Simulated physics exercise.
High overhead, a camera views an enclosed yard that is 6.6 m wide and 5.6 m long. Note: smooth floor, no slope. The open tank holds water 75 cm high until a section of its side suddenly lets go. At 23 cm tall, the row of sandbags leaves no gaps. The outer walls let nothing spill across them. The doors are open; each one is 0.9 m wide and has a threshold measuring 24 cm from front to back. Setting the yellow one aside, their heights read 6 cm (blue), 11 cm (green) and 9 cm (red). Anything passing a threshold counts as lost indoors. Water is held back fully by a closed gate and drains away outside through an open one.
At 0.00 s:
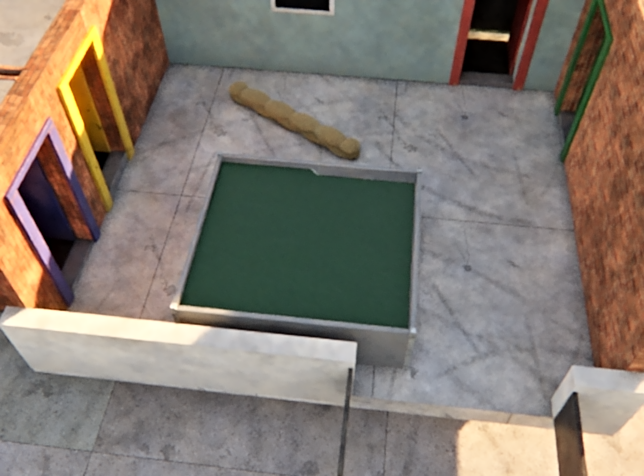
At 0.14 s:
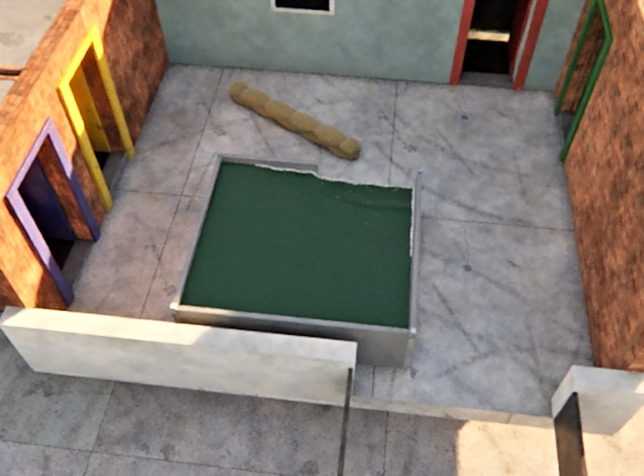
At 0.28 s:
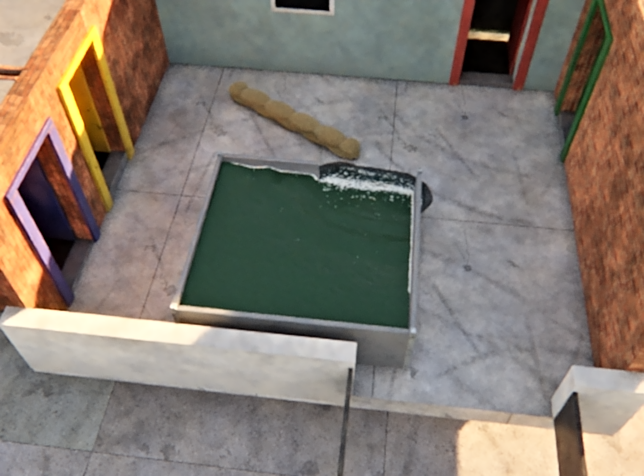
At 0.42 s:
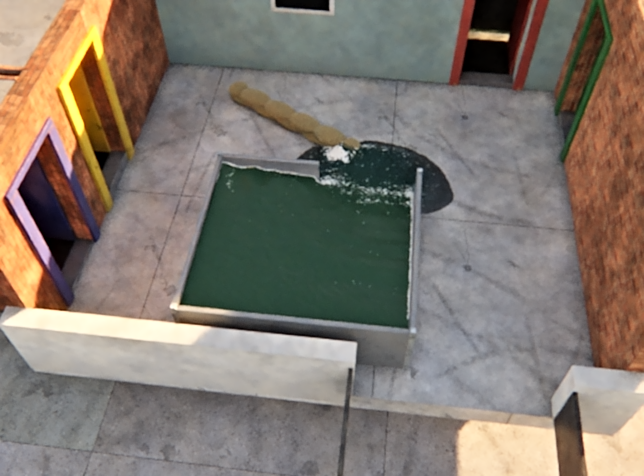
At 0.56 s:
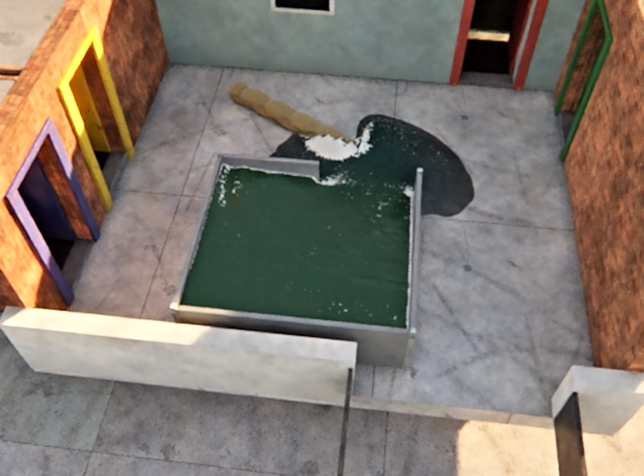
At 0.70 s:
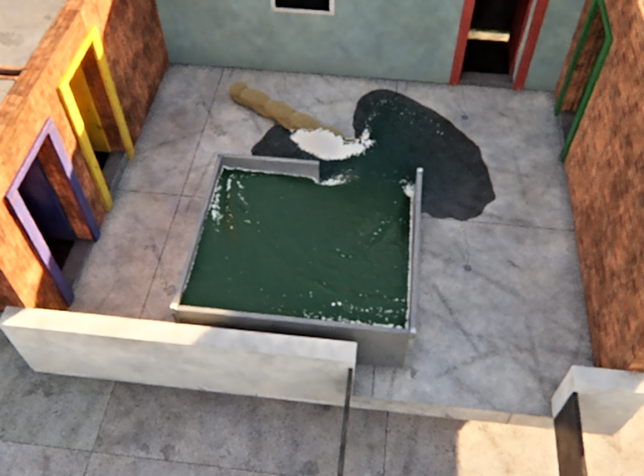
Dark green water pouring from the far side of an open tank, foaming against a sandbag row and spreading across the yard floor.
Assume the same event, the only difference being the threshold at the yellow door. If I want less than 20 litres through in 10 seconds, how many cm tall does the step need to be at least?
You would need about 7 cm.
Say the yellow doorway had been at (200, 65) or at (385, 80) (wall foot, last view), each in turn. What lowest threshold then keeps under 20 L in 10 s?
Minimums: About 18 cm and 31 cm.
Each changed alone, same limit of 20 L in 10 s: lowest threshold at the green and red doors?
Some 22 cm for green, some 30 cm for red.
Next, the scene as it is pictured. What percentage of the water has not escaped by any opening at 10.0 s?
Close to 72 in a hundred.
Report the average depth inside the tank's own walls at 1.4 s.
The average depth is some 56 cm.
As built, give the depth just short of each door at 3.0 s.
In cm - blue: 0, green: 21, red: 27, yellow: 9.
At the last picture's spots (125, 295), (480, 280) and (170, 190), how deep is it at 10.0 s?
Roughly 12, 4 and 10 centimetres.
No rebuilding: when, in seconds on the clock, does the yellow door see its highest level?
Peak: Close to 5.0 s.
After 1.4 s water covers 35 % of the floor, deepest (47 cm) near (355, 160); it has not reached the yellow door.
After 3.0 s water covers 60 % of the floor, deepest (44 cm) near (548, 91); 9 cm at the yellow door, 0 litres in over its 17 cm threshold.
After 10.0 s water covers 95 % of the floor, deepest (18 cm) near (100, 231); 8 cm at the yellow door, 0 litres in over its 17 cm threshold.
At the yellow door as built, the water arrived by 2.3 s and peaked near 11 cm at 4.8 s.
Run again over the same 10 s with other heights there, 26 litres in over 6.5 cm, 15 litres over 7.5 cm. The limit of 20 litres is kept from about 7 cm up.
